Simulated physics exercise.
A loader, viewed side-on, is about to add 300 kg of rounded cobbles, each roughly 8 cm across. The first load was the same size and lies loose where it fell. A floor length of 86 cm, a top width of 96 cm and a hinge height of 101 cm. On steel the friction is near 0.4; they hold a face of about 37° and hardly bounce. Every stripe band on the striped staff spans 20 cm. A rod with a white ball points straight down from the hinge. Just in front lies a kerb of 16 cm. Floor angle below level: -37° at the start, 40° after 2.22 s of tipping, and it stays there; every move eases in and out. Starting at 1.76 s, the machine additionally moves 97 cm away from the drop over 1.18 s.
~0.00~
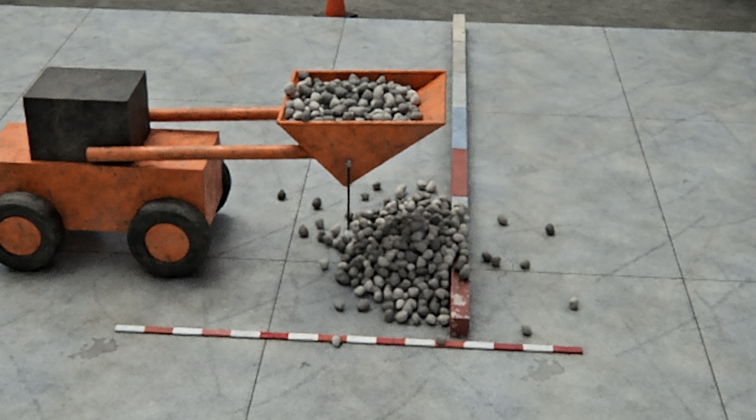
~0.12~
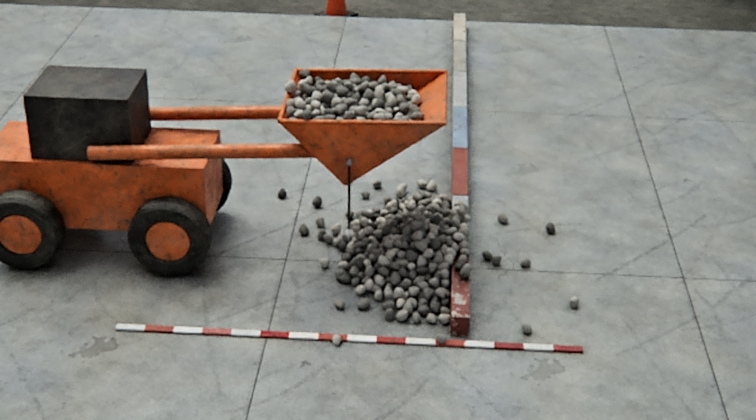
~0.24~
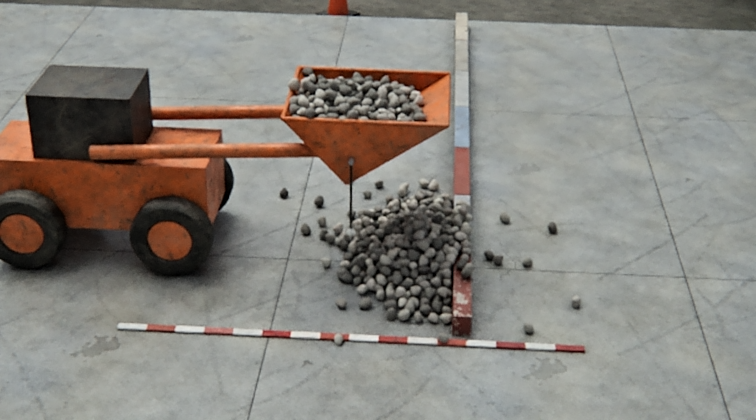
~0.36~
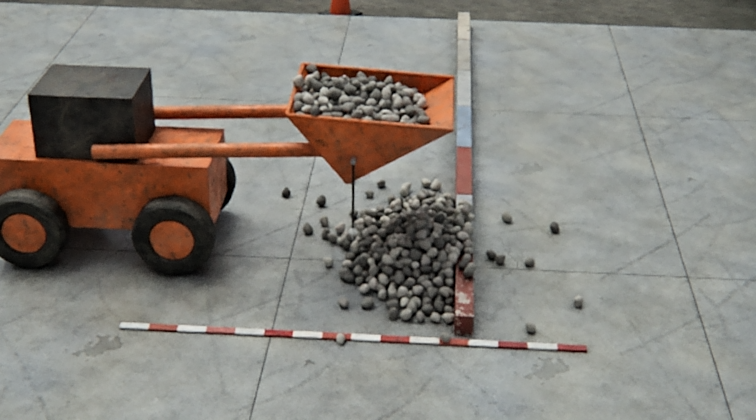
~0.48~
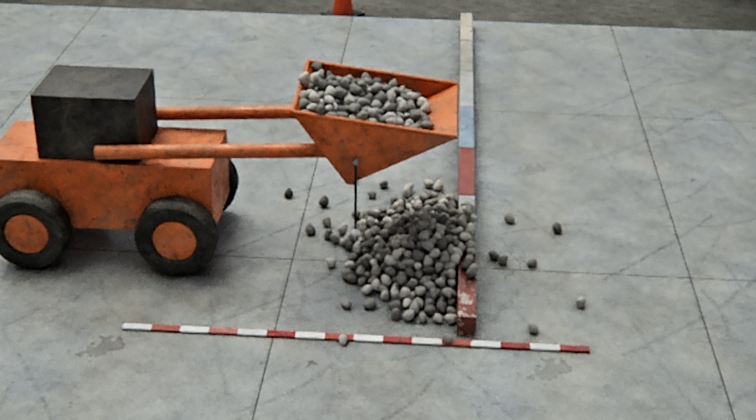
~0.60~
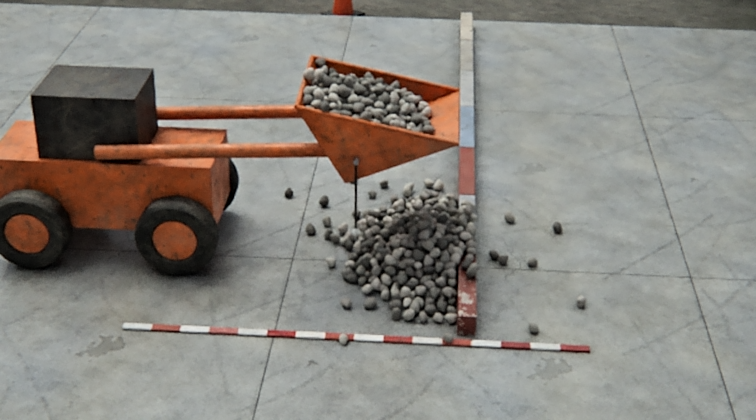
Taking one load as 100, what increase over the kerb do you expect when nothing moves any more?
33 out of 100.
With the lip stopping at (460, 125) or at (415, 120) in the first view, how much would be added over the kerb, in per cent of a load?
Close to 45 per cent, followed by close to 10 per cent.
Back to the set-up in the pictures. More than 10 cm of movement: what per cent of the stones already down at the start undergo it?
Roughly 5 percent.
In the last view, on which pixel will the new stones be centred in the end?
Around (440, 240).
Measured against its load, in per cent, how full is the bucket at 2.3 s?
Close to 0 in a hundred is still held.
After 1.7 s the floor is at 28°; in per cent of one load, 90 in the bucket, 109 on this side of the kerb, 2 over the kerb; the foremost stones are at (524, 258).
After 2.3 s the floor is at 40°; in per cent of one load, 1 in the bucket, 170 on this side of the kerb, 29 over the kerb; the foremost stones are at (579, 273).
After 3.4 s the floor is at 40°; in per cent of one load, 0 in the bucket, 166 on this side of the kerb, 34 over the kerb; the foremost stones are at (616, 281).
After 5.9 s the floor is at 40°; in per cent of one load, 0 in the bucket, 166 on this side of the kerb, 34 over the kerb; the foremost stones are at (616, 281). Net gain over the kerb, 33.
